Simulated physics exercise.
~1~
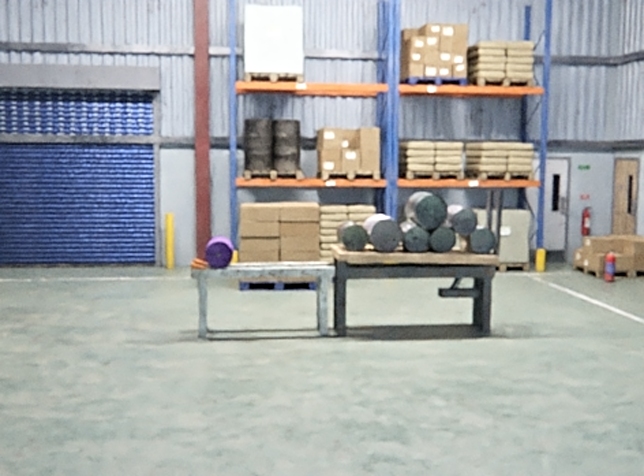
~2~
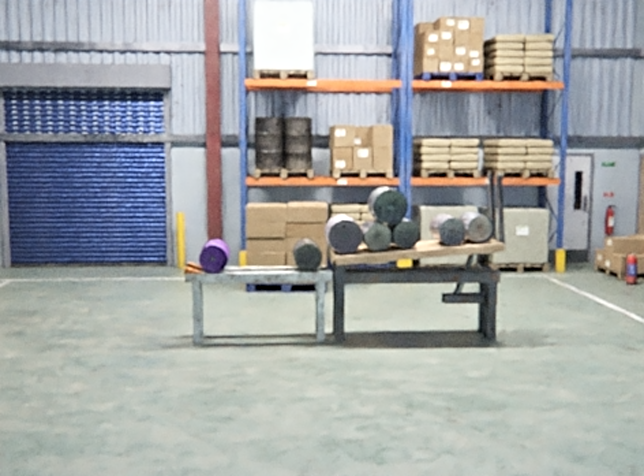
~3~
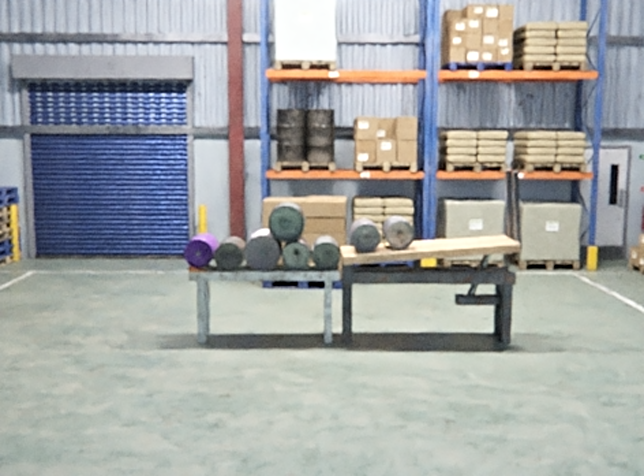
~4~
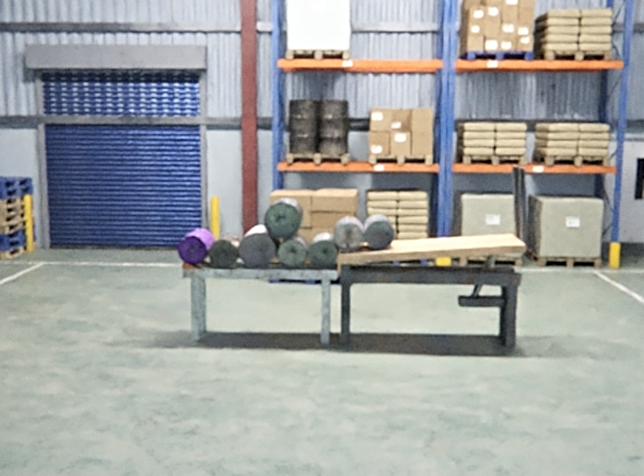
Tall blue and orange racking stacked with boxes, sacks and dark drums stands behind two low tables on a pale green warehouse floor, seen from the front with a blue roller door to the left. A purple keg rests at the far left of the grey table, while grey and dark green kegs are piled on the wooden top of the right one. The wooden top tilts up at its right side, and the kegs roll left onto the grey table in turn. They bunch against the purple keg, one green keg riding on top, and all settle short of the left end.
